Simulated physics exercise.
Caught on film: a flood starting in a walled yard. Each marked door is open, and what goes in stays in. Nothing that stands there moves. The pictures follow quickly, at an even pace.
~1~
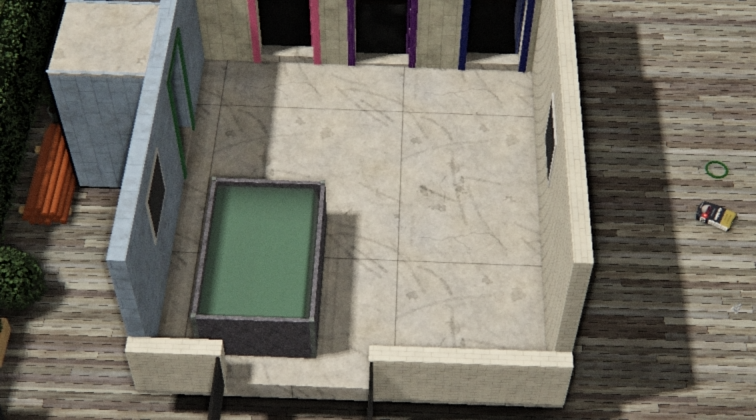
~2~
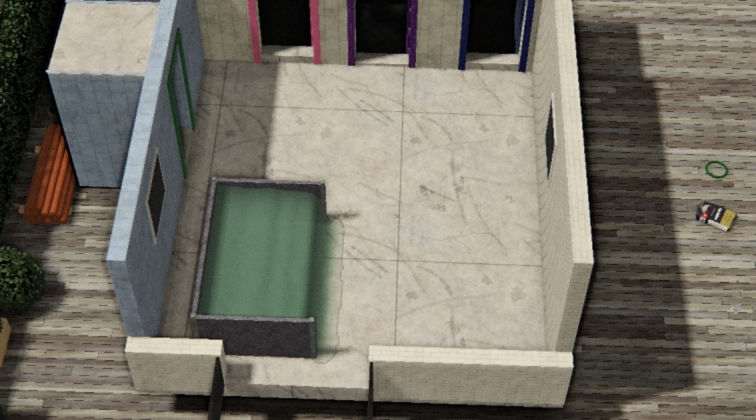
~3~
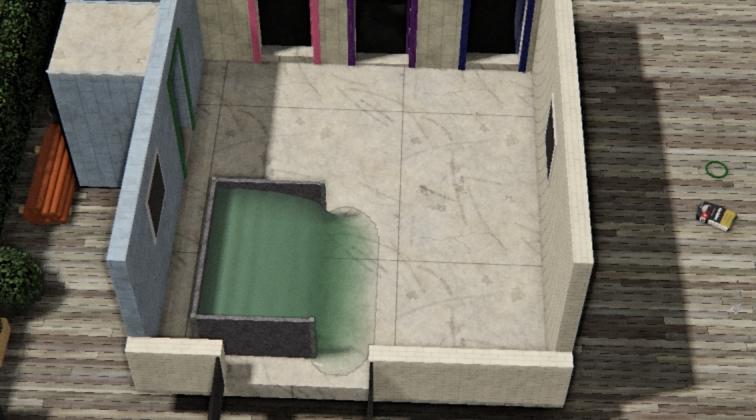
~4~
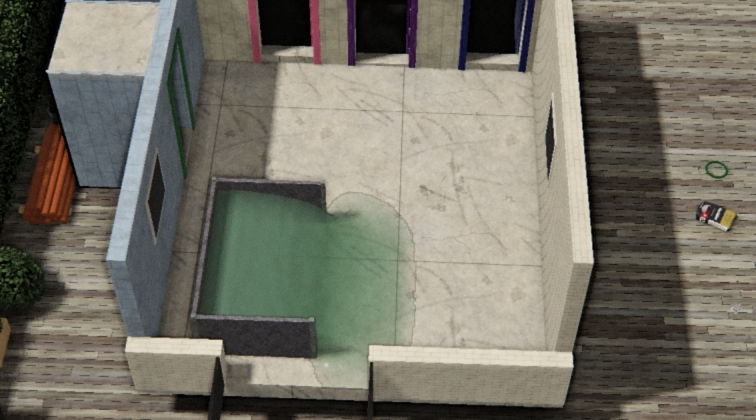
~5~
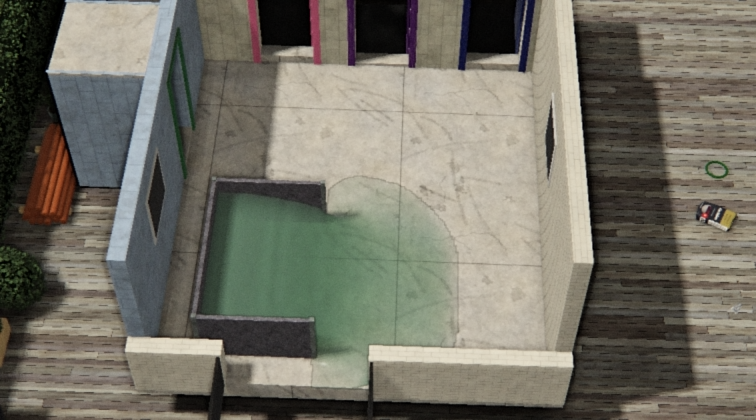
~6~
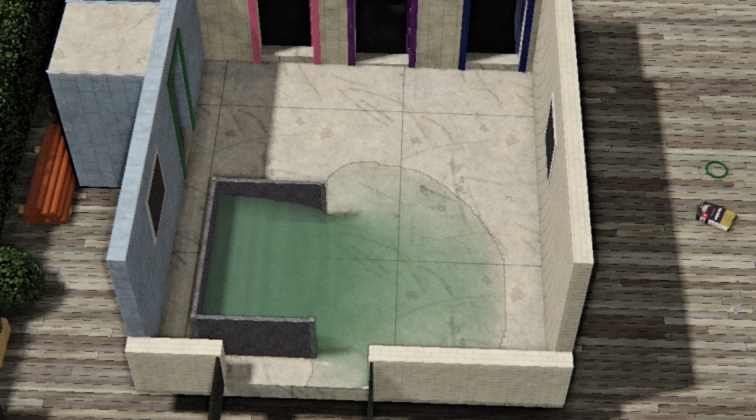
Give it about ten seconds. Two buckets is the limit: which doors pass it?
The pink door admits no more than that; the green door admits no more than that; the blue door lets in a lot; the purple door lets in a lot.
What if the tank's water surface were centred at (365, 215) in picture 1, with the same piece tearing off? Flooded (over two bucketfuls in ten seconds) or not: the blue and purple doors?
One by one: The blue door passes that mark; the purple door takes more.
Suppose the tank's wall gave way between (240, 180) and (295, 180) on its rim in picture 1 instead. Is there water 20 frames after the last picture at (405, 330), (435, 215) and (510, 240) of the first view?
In that order: Not flooded, dry, free of water.
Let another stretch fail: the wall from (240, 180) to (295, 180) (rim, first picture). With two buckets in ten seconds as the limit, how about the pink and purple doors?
Pink passes that mark, purple passes that mark.
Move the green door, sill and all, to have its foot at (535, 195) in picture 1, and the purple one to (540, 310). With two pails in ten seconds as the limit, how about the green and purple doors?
One by one: The green door passes that mark; the purple door passes that mark.
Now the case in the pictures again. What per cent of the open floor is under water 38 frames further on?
About 85 per cent.
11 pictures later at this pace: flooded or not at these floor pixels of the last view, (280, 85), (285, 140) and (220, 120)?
In that order: Free of water, not flooded, dry.
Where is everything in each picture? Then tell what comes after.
The first frame shows still water in the water tank at (261, 250).
In the second frame, the front is at (328, 218), out from the gap at (317, 275).
In the third frame, water pours out at (317, 276) and has run to a hidden place.
In the fourth frame, water pours out at (317, 278) and has run to a hidden place.
In the fifth frame, water pours out at (317, 278) and has run to (399, 191).
In the sixth frame, water pours out at (317, 278) and has run to (499, 331).
A moment on, water covers 45 % of the floor; the pink door not reached, the green door not reached, the blue door not reached, the purple door not reached.
Next, water covers 50 % of the floor; the pink door not reached, the green door not reached, the blue door not reached, the purple door not reached.
Then, water covers 55 % of the floor; the pink door not reached, the green door not reached, the blue door over two buckets in, the purple door wet at the sill, nothing in.
Later, water covers 85 % of the floor; the pink door wet at the sill, nothing in, the green door wet at the sill, nothing in, the blue door far over two buckets in, the purple door over two buckets in.
In the end, water covers 100 % of the floor; the pink door wet at the sill, nothing in, the green door wet at the sill, nothing in, the blue door far over two buckets in, the purple door far over two buckets in.
